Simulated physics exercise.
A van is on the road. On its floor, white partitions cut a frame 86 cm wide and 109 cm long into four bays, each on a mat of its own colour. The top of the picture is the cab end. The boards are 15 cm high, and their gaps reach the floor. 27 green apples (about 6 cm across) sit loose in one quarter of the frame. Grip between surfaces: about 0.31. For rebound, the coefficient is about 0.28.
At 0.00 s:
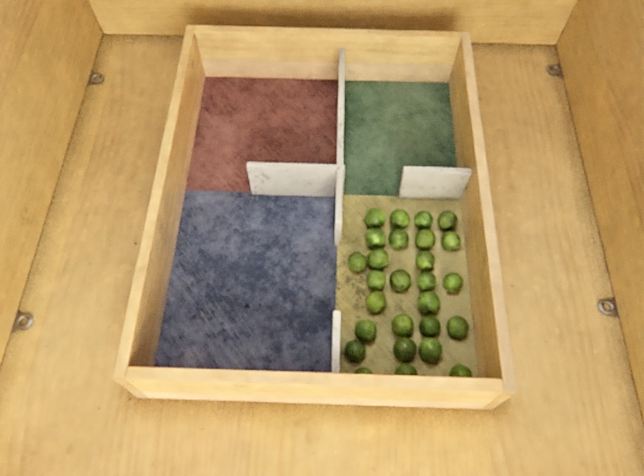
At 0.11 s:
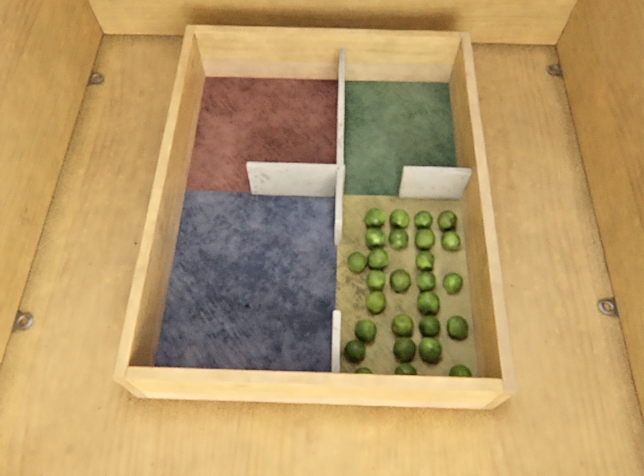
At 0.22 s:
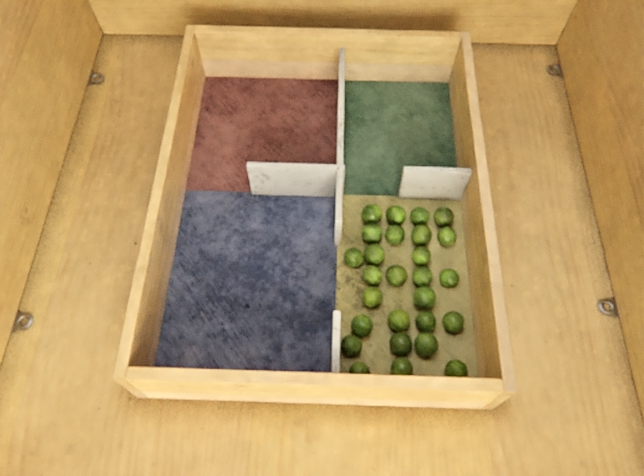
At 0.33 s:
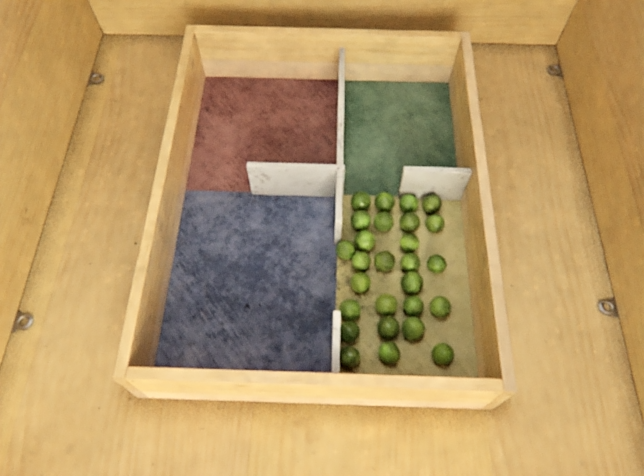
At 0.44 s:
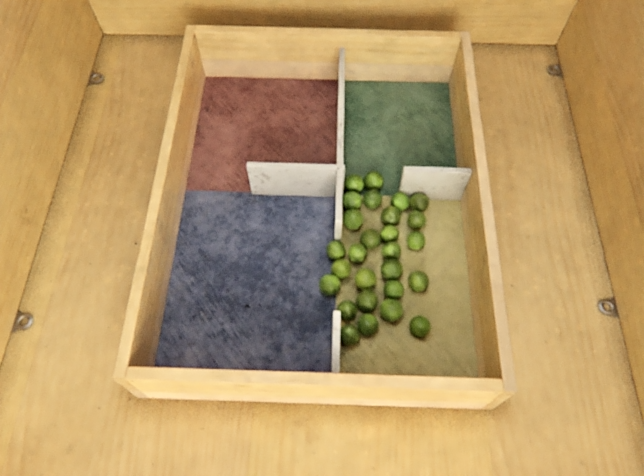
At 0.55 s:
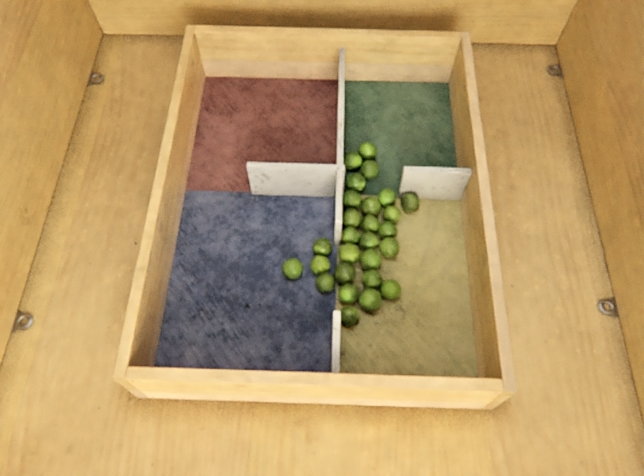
The clip shows green apples resting in the yellow section of a partitioned wooden frame, then rolling up and to the left together, with a few passing through gaps into the green and blue sections while most remain on yellow.
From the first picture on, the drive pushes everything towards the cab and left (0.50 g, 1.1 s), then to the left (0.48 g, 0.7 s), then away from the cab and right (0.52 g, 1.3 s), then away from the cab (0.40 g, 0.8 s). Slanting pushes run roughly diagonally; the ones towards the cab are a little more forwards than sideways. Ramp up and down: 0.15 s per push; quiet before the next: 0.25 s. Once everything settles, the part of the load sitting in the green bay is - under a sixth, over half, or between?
It is a sixth to a half.
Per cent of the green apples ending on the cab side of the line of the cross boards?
It comes to around 60 percent.
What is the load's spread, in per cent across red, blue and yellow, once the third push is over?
So you get red at 20, blue at 10 and yellow at 30 per cent.
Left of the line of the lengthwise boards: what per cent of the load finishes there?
That works out to roughly 30 percent.
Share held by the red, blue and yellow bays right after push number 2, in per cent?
Reading then: Red 30 %, blue 0 %, yellow 10 %.
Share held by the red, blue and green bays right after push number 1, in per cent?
After that push: Red 30, blue 10 and green 60 percent.
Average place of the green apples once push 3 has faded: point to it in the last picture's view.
On average, close to pixel (404, 232).
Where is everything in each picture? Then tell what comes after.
In the first frame, middle of the blue mat (251, 283); middle of the green mat (398, 134); middle of the red mat (267, 131); middle of the yellow mat (404, 288); 27 in the yellow bay; the apple farthest behind, in the direction of the first push, is at (461, 376).
In the second frame, 27 in the yellow bay; the apple farthest behind, in the direction of the first push, is at (460, 376).
In the third frame, 27 in the yellow bay; the apple farthest behind, in the direction of the first push, is at (456, 371).
In the fourth frame, 27 in the yellow bay; the apple farthest behind, in the direction of the first push, is at (443, 354).
In the fifth frame, 2 in the blue bay, 2 in the green bay and 23 in the yellow bay; the apple farthest behind, in the direction of the first push, is at (420, 326).
In the sixth frame, 4 in the blue bay, 4 in the green bay and 19 in the yellow bay; the apple farthest behind, in the direction of the first push, is at (390, 290).
After push 1 (1.34 s), 8 in the red bay, 2 in the blue bay, 15 in the green bay and 2 in the yellow bay.
After push 2 (2.29 s), 9 in the red bay, 1 in the blue bay, 14 in the green bay and 3 in the yellow bay.
After push 3 (3.84 s), 6 in the red bay, 2 in the blue bay, 10 in the green bay and 9 in the yellow bay.
After push 4 (4.89 s), 6 in the red bay, 2 in the blue bay, 9 in the green bay and 10 in the yellow bay.
Final count (at 5.44 s), 6 in the red bay, 2 in the blue bay, 9 in the green bay and 10 in the yellow bay. Asked share, 9 of 27, 33 per cent.
